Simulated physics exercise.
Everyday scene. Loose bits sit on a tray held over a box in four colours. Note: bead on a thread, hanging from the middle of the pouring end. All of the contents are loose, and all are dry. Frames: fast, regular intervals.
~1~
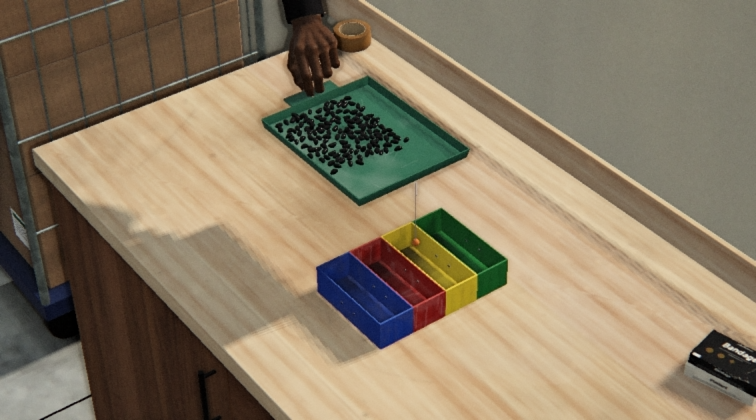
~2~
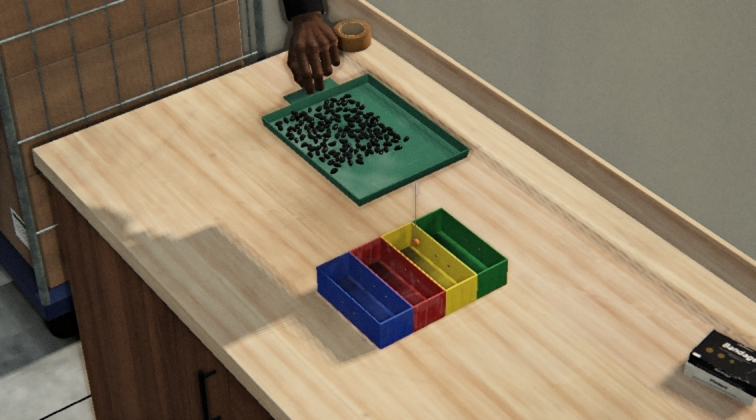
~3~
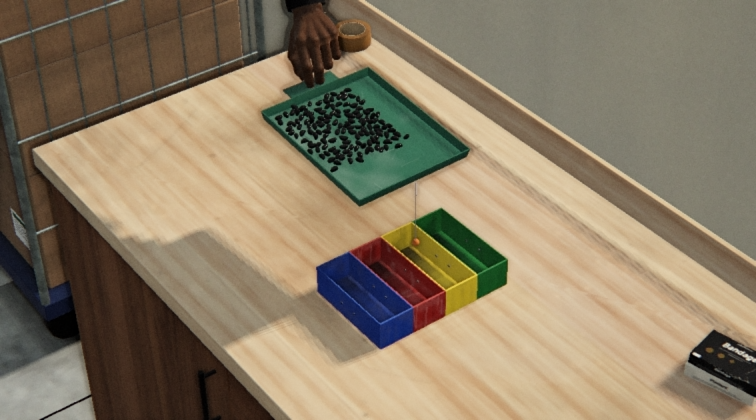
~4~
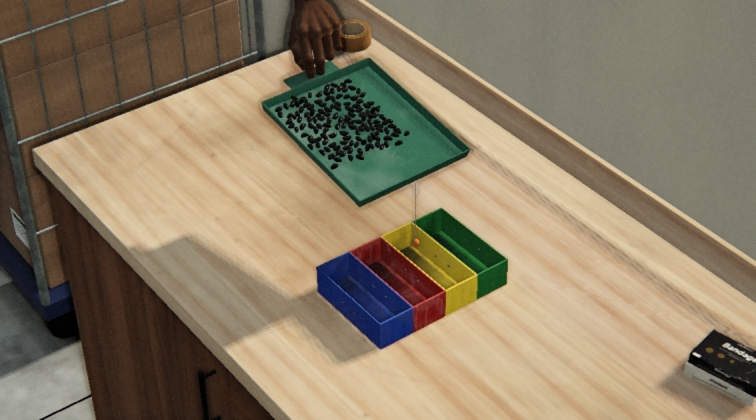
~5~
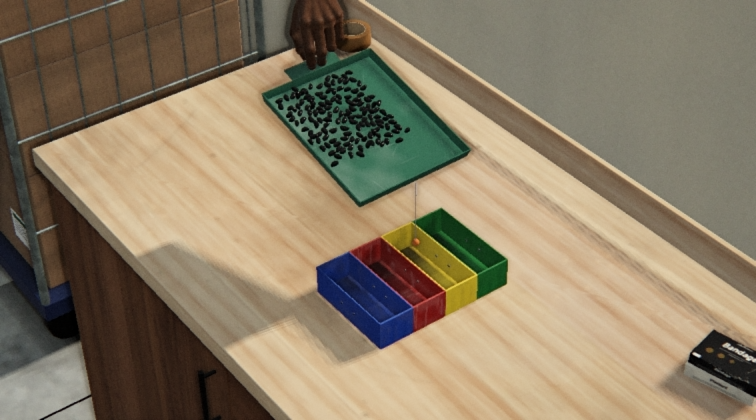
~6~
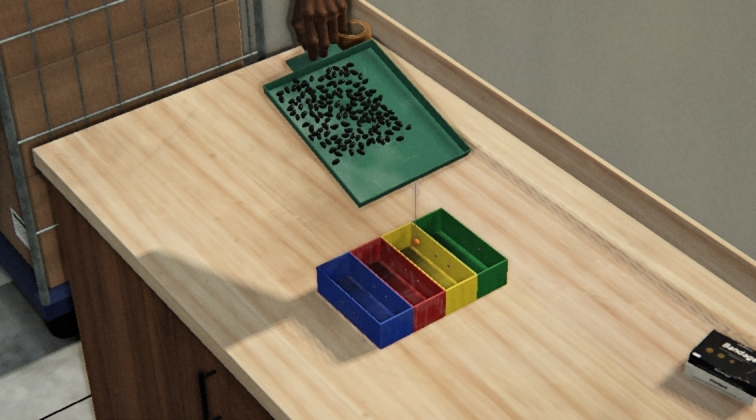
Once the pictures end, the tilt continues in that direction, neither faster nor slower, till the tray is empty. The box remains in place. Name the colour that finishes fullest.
Red.
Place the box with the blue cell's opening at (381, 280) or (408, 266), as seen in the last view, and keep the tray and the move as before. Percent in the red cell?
It would be near 30 per cent first and near 20 per cent second.
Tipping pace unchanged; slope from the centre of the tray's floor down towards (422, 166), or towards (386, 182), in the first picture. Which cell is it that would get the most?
The cell in green, then the cell in blue.
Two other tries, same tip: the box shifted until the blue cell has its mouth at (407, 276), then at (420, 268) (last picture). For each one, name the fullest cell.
Blue, then the blue cell.
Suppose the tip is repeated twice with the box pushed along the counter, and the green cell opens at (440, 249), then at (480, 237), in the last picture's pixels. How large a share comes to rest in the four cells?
First placement near 90 percent, second near 100 percent.
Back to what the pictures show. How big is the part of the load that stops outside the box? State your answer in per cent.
My estimate is close to 0 %.
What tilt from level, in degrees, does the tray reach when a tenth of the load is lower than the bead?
It is at around 70 degrees.
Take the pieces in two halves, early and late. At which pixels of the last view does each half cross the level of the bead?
Around (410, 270), followed by around (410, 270).
Shortly afterwards, tray tipped steeply; the bulk on the tray; only a few in the yellow cell; a little falling or outside the box.
Next, tray tipped right over; near half on the tray; a little in the red cell; a little in the blue cell; a little in the yellow cell; only a few in the green cell; a little falling or outside the box.
Some moments later, tray tipped past a quarter turn; near a third in the red cell; near a quarter in the yellow cell; near a quarter in the blue cell; a little in the green cell; only a few falling or outside the box.
In the end, tray tipped past a quarter turn; near a third in the red cell; near a quarter in the yellow cell; near a quarter in the blue cell; a little in the green cell; only a few outside the box.
